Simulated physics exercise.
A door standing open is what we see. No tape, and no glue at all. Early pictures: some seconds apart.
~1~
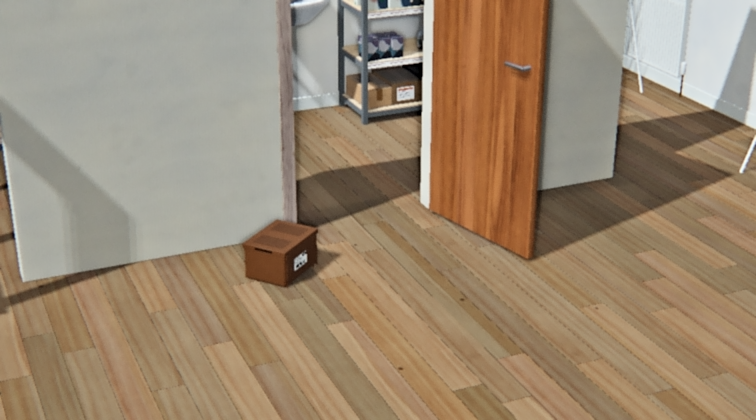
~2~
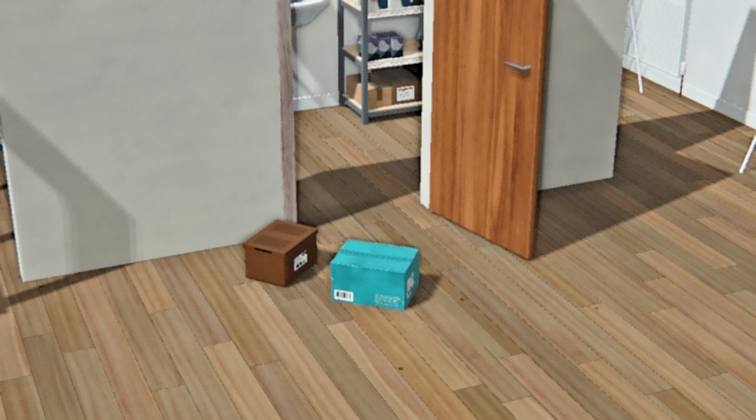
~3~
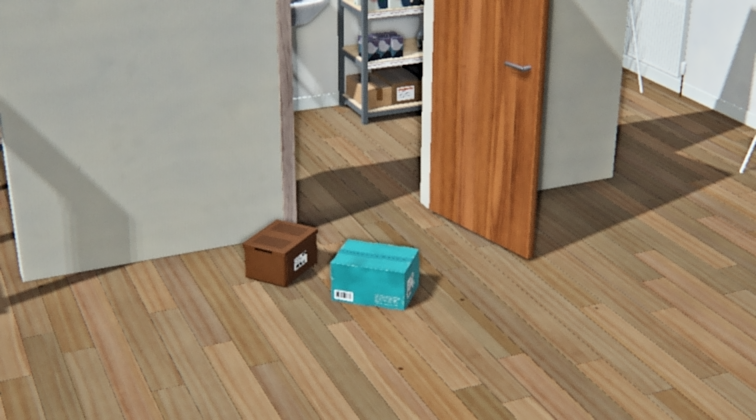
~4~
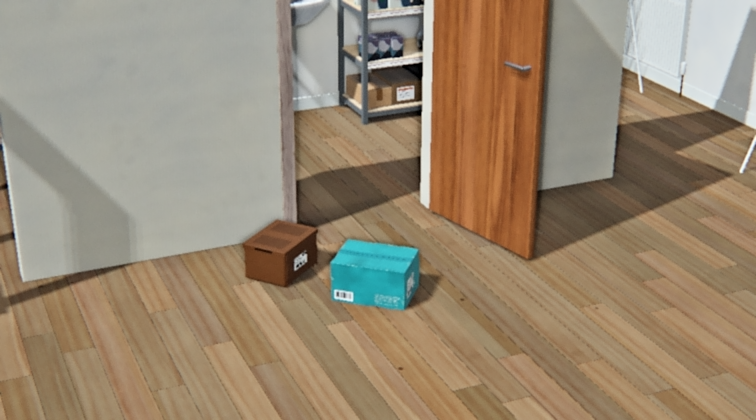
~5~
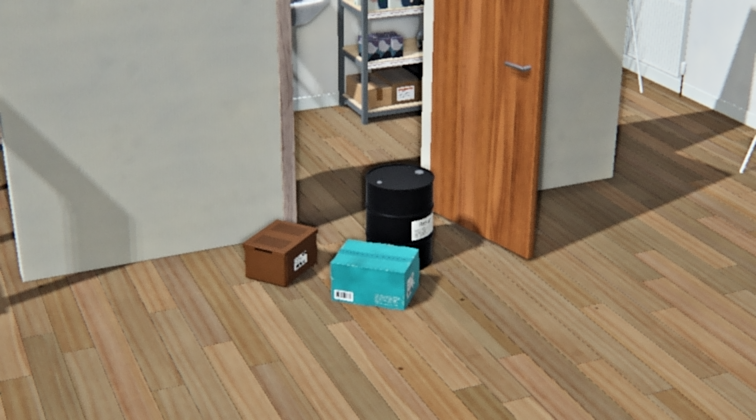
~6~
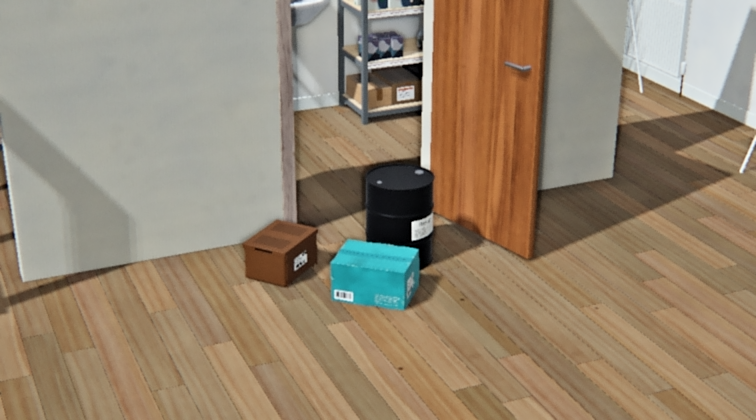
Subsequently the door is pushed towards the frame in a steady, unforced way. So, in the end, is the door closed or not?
The door is held back.
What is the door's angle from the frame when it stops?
I'd say it stays open by roughly 65 degrees.
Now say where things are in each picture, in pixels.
Door wide open and still; brown tote (281, 253), in the first frame.
Door wide open and still; brown tote (281, 253); turquoise parcel (376, 275), in the second frame.
Door wide open and still; brown tote (281, 253); turquoise parcel (376, 275), in the third frame.
Door wide open and still; brown tote (281, 253); turquoise parcel (376, 275), in the fourth frame.
Door wide open and still; brown tote (281, 253); turquoise parcel (376, 275), in the fifth frame.
Door wide open and still; black drum (399, 218); brown tote (281, 253), in the sixth frame.
Then, 0.50 s later than the last frame, door 95° open.
Then, 0.80 s later than the last frame, door 83° open.
Then, 1.10 s later than the last frame, door 70° open.
When it is over, door 67° open; all 3 as before. End places, in pixels of the last picture, black drum near (399, 218).
